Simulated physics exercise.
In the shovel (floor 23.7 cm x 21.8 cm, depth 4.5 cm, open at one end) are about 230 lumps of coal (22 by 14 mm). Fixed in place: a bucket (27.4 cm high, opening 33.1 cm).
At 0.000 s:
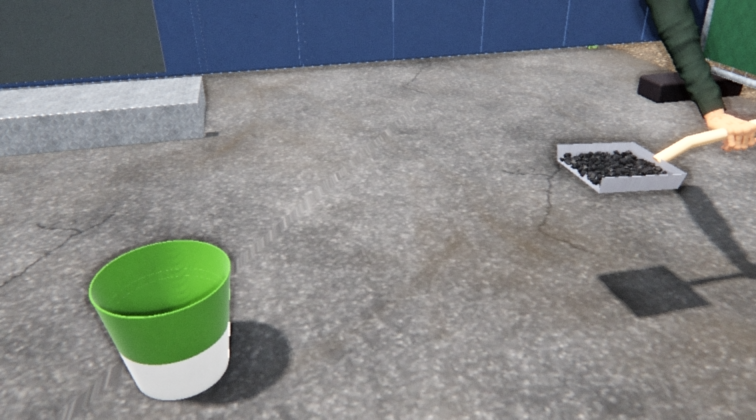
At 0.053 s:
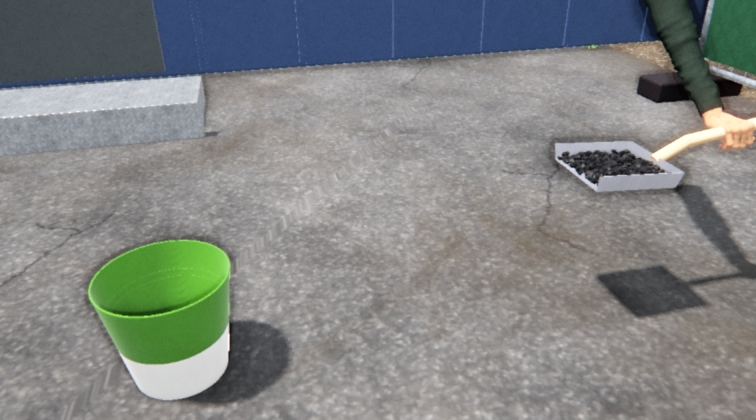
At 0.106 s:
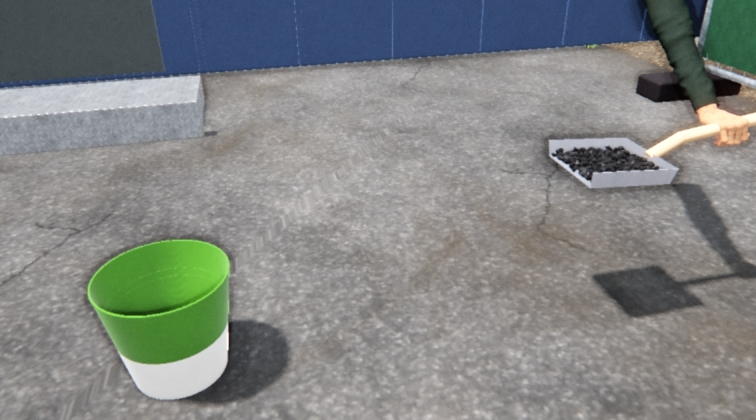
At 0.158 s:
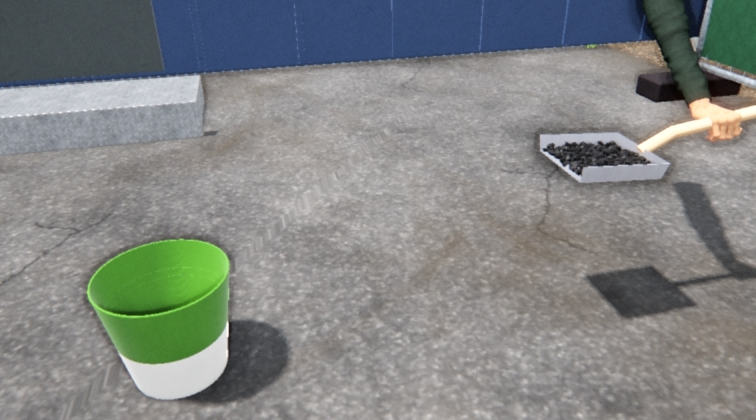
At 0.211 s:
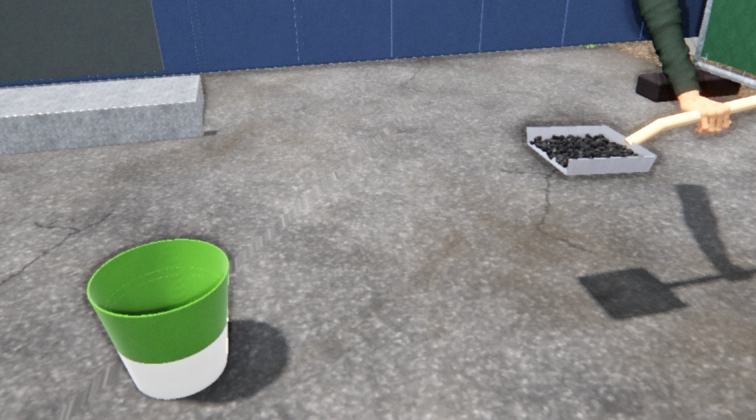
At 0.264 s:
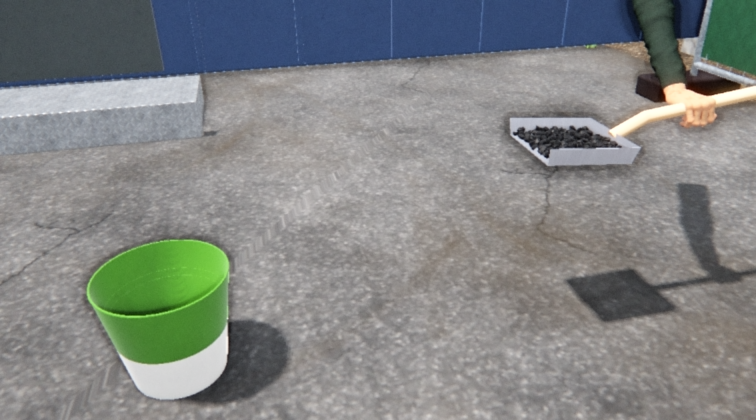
On grey paving, a hand moving a shovel of black lumps slowly leftward above the ground, a green and white bucket standing still.
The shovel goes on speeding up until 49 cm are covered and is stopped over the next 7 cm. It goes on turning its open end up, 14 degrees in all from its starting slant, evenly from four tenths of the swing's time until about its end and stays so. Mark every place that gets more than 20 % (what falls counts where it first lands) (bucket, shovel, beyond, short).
In the bucket: Yes; in the shovel: No; on the ground beyond it: No; on the ground short of the target's middle: Yes.
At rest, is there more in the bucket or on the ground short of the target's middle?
The larger share is in the bucket.
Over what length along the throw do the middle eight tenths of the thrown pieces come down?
Some 35 cm.
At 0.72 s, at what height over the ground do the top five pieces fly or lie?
Some 75 cm.
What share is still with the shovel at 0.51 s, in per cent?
Some 70 per cent of the load.
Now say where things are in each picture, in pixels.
The first frame shows shovel at (645, 177); tilt 4 degrees; moved 0.0 cm; low side right; open edge at (575, 176); middle of the load at (618, 167); bucket at (162, 275).
The second frame shows shovel at (642, 176); tilt 4 degrees; moved 0.7 cm; low side right; open edge at (573, 174); middle of the load at (616, 166).
The third frame shows shovel at (636, 172); tilt 4 degrees; moved 2.9 cm; low side right; open edge at (566, 171); middle of the load at (611, 162).
The fourth frame shows shovel at (627, 167); tilt 4 degrees; moved 6.4 cm; low side right; open edge at (557, 166); middle of the load at (602, 157).
The fifth frame shows shovel at (613, 159); tilt 4 degrees; moved 11.4 cm; low side right; open edge at (543, 158); middle of the load at (589, 150).
The sixth frame shows shovel at (596, 150); tilt 5 degrees; moved 17.8 cm; low side right; open edge at (526, 149); middle of the load at (572, 141); bucket at (160, 274). It turns about 55 degrees a second.
After 0.40 s, tilt 12 degrees; shovel 100 %; middle of all pieces near (507, 112).
After 0.51 s, tilt 17 degrees; shovel 70 %, in the air 30 %; middle of all pieces near (430, 85).
Then, at 0.62 s, tilt 18 degrees; shovel 5 %, in the air 95 %; middle of all pieces near (358, 85).
Then, at 0.72 s, tilt 18 degrees; in the air 100 %; middle of all pieces near (296, 125).
At rest (1.9 s), bucket 60 %, shovel 0 %, beyond 0 %, short 40 %.
